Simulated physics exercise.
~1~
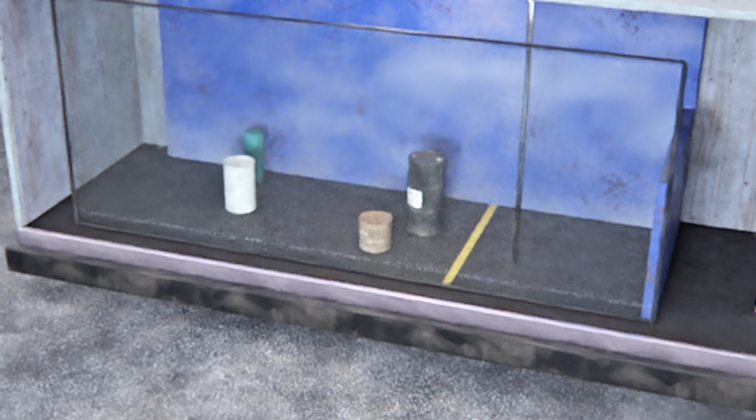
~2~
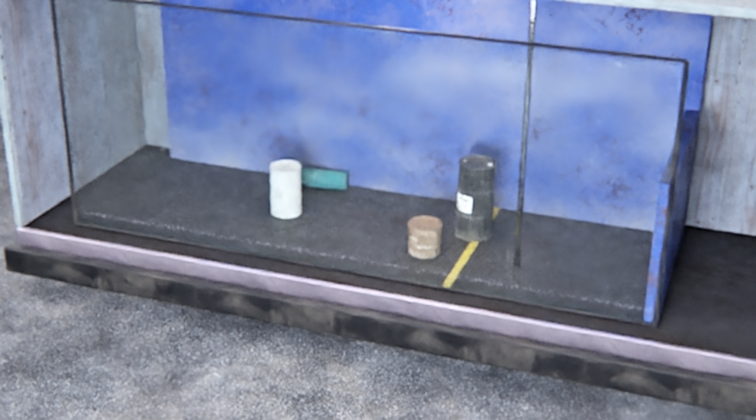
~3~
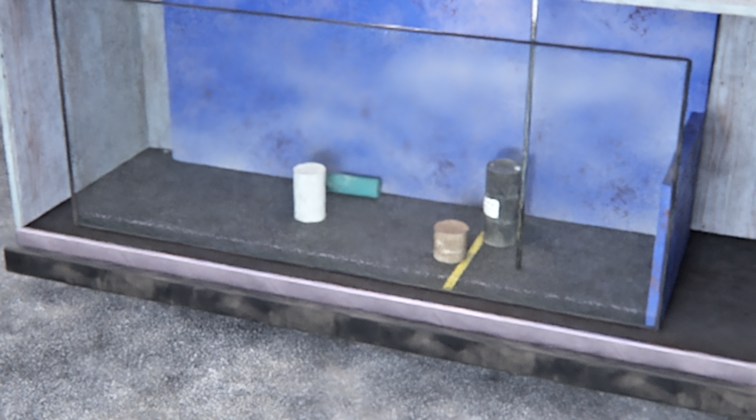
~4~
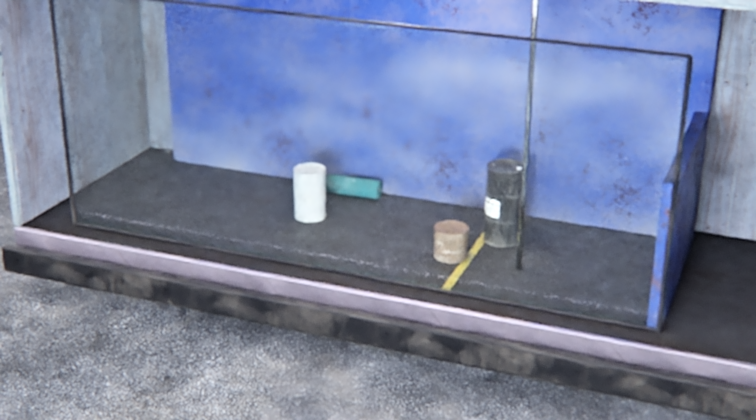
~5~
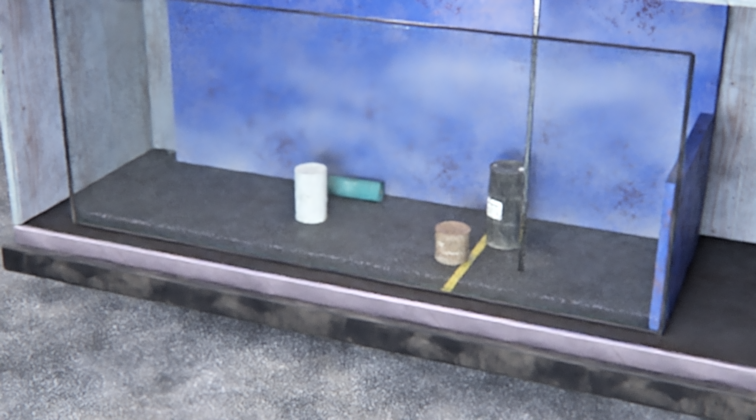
The footage shows a brown bucket, a black drum, a teal roll and a white drum sliding right across a dark bay floor, the roll toppling onto its side, before all stop, with only the upright black drum past the yellow line.
